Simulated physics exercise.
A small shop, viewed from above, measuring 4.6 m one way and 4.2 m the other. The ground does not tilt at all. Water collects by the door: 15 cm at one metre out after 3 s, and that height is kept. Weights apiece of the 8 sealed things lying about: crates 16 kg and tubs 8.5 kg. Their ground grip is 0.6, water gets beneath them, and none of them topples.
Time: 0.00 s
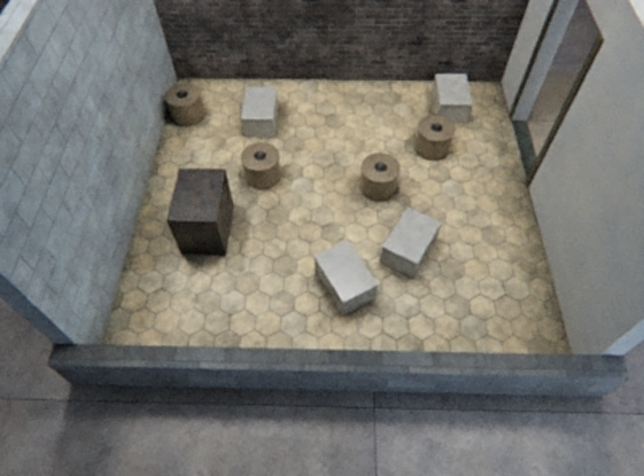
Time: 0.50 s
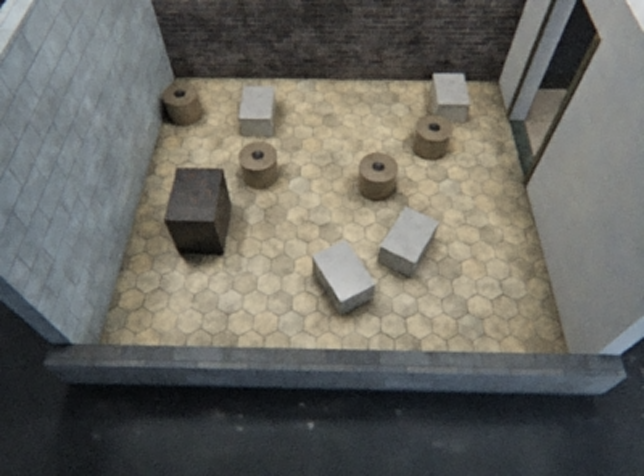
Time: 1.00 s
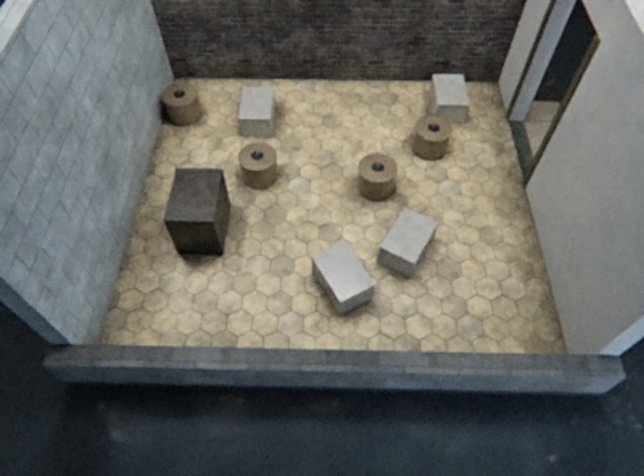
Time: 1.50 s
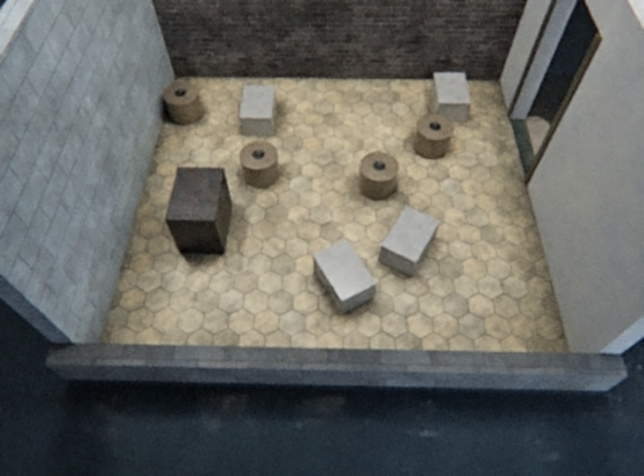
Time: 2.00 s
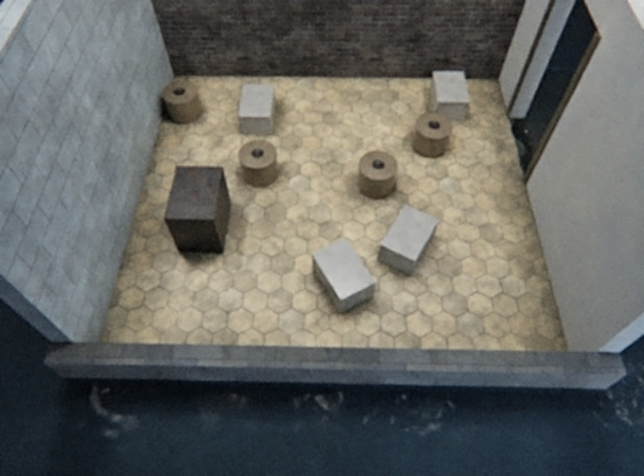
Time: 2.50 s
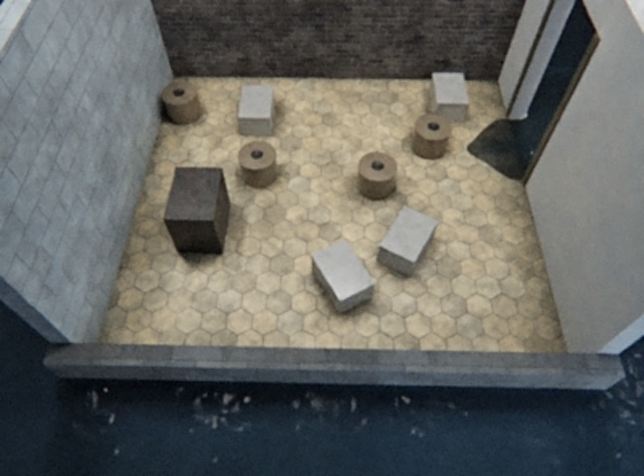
Dark water spreads outside the small shop, then creeps through the doorway onto the tiled floor.
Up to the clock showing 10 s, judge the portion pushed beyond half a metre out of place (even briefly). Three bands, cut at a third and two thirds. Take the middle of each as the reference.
The shifted amount is modest, below a third.
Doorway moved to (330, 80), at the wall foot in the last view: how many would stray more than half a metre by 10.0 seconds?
Then it comes to 1.
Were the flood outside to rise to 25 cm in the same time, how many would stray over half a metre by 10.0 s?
That would make 5 of them.
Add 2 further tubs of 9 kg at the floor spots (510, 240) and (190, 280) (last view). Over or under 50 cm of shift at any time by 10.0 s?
Note: Item 1 below threshold; item 2 below threshold.
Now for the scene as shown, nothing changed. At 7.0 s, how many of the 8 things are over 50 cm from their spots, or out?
At that time I count 1.
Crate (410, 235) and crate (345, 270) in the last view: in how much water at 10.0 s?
Around 3 cm and 2 cm.
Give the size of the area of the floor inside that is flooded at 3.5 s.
That flooded area is roughly 2.0 m2.
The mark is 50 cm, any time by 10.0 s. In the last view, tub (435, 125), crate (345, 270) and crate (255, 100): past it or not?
One by one: Above; below; below.
After 3.5 s 0 of 8 are over 50 cm from their spots; 0 afloat.
After 4.5 s 1 of 8 are over 50 cm from their spots; 0 afloat.
After 7.0 s 1 of 8 are over 50 cm from their spots; 0 afloat.
After 10.0 s 2 of 8 are over 50 cm from their spots, and 2 have been at some point; 2 afloat.
